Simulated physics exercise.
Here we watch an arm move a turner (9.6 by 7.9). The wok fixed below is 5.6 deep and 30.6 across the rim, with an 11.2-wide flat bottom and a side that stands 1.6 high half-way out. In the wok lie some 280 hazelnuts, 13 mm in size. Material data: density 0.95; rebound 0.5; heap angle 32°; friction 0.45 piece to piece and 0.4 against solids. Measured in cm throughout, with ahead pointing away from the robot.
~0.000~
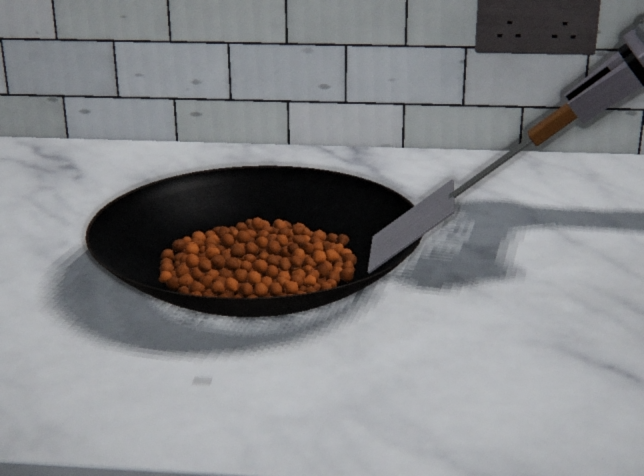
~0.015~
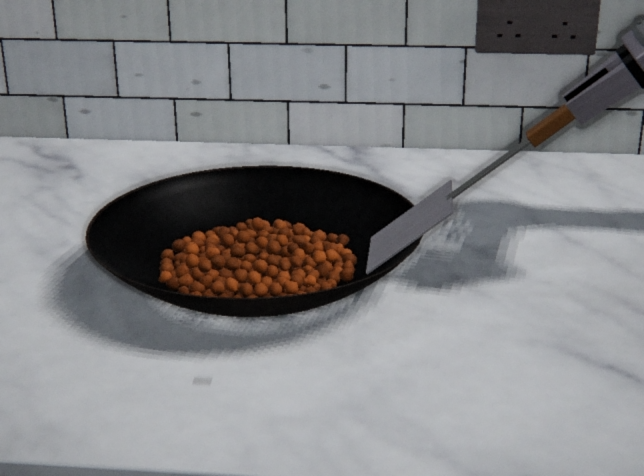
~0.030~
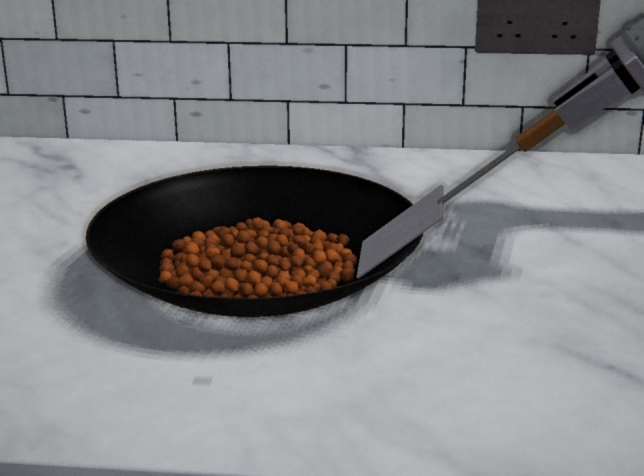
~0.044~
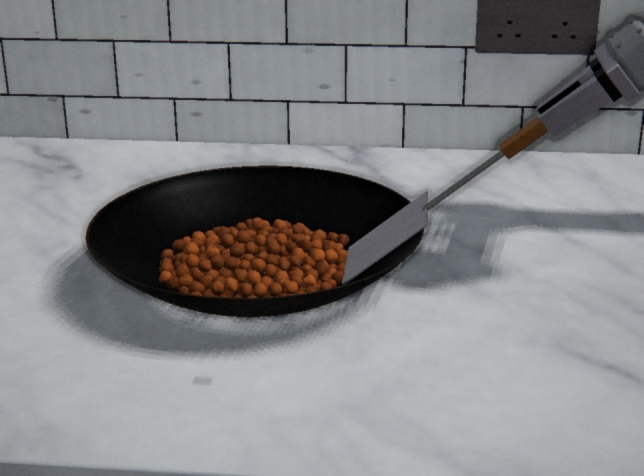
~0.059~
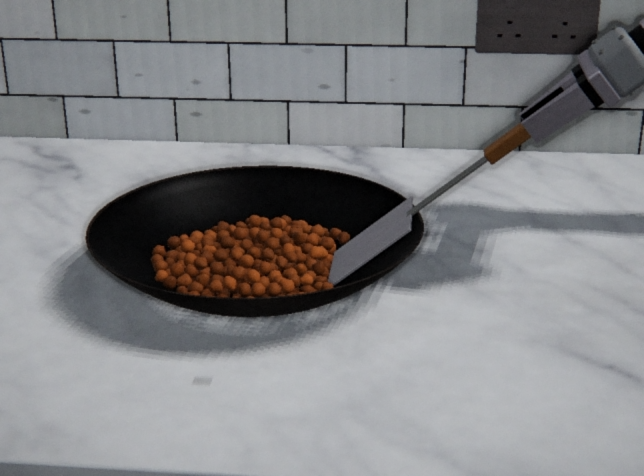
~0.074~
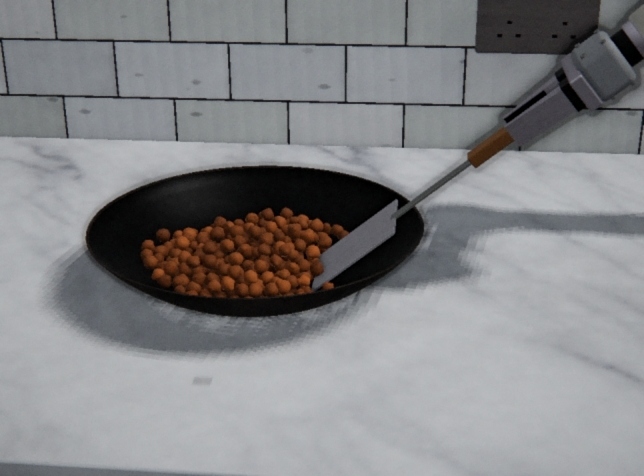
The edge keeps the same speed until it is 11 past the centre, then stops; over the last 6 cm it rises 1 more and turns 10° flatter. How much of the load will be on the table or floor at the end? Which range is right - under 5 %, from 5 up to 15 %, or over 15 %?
Right range: Over 15 %.
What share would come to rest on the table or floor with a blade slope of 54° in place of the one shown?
Result, estimated: 35 %.
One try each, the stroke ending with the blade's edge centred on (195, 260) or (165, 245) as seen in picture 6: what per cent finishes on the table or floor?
About 0 and 10 per cent.
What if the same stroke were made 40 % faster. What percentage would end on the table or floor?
Roughly 40 in a hundred.
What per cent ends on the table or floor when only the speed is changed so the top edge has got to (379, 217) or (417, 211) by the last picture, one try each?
Close to 35 per cent in the first try and close to 10 per cent in the second.
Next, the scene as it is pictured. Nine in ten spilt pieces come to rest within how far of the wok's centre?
Around 50 centimetres.
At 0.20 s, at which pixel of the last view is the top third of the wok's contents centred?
It is centred at roughly (174, 235).
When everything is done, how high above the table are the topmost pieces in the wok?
5.5 cm.
By 0.14 s, sloping 40°, highest piece 7 above the table; 284 in the wok.
By 0.20 s, sloping 38°, highest piece 6 above the table; 284 in the wok.
By 0.43 s, sloping 30°, highest piece 8 above the table; 206 in the wok, 60 on the table or floor, 18 on the blade or in flight.
By 1.48 s, sloping 30°, highest piece 5 above the table; 205 in the wok, 79 on the table or floor.
Final count, 205 in the wok, 79 on the table or floor. That is 28 % on the table or floor.
